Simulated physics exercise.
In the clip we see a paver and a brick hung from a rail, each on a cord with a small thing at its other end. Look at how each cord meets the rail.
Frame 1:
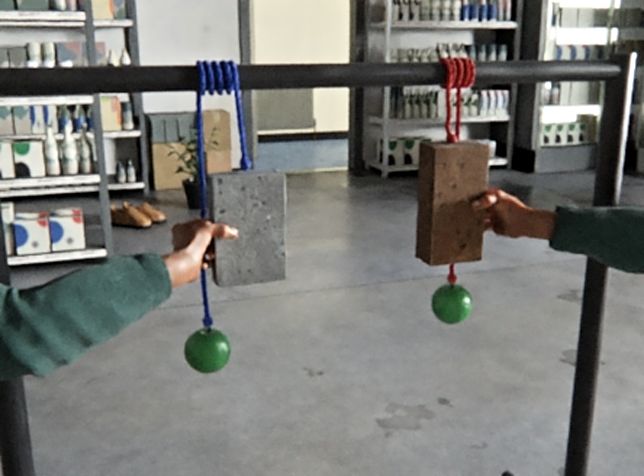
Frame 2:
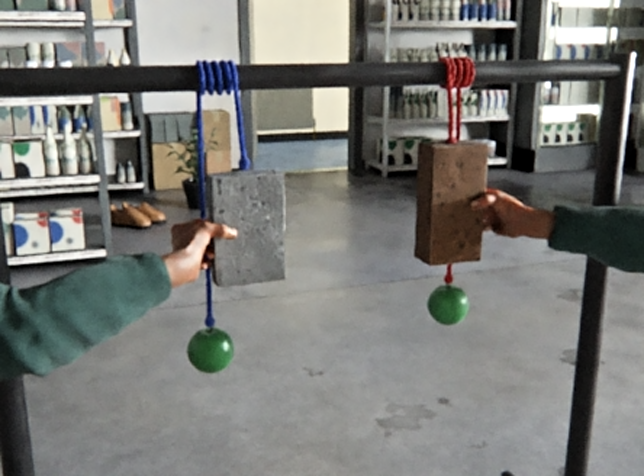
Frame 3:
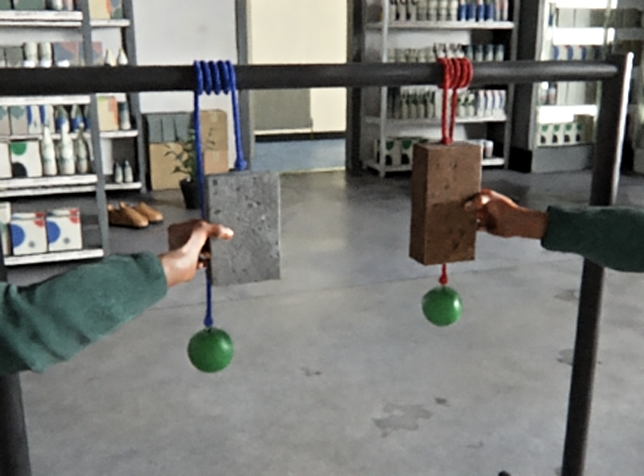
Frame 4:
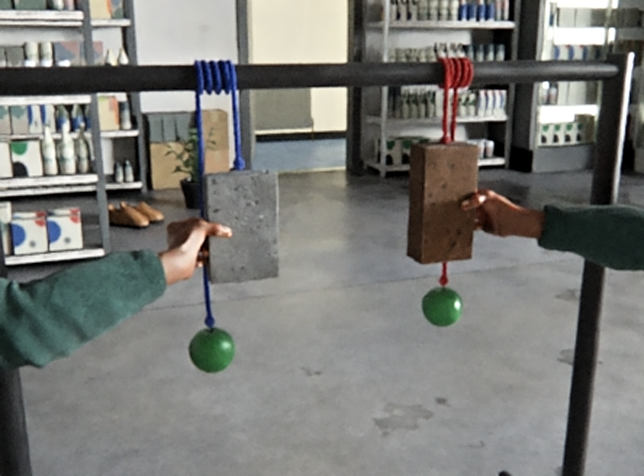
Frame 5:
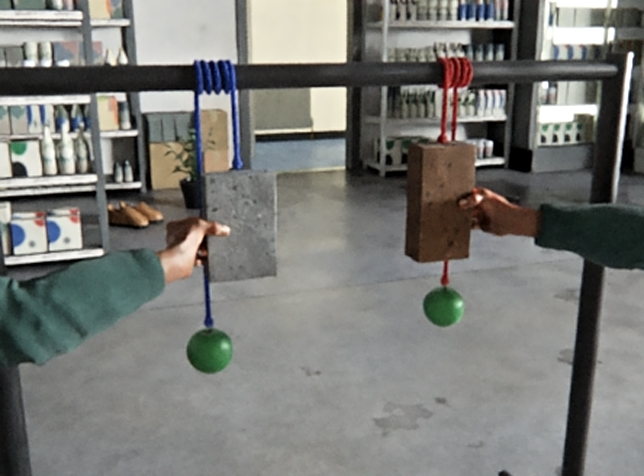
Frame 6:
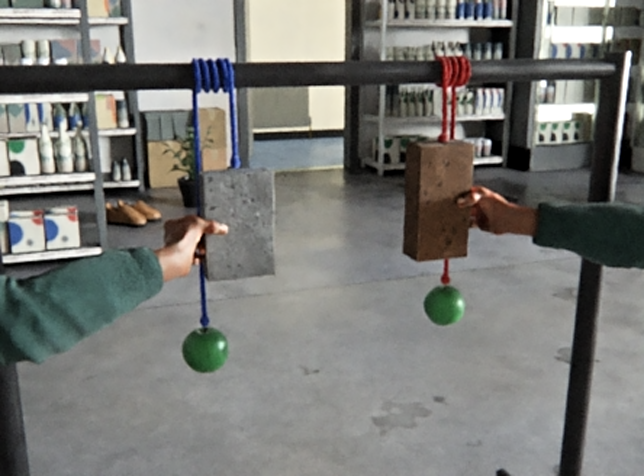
Two hands holding a grey paver and a brown brick on cords wound round a rail, shifting them slightly left as green balls hang below.
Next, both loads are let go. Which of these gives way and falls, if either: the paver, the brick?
In the end the paver stays up, the brick stays up.
Then, 0.42 s after the last picture, paver hanging near (234, 222); brick hanging near (440, 202).
At rest, paver hanging near (234, 220); brick hanging near (441, 199). The paver keeps its height and the brick stays hanging.
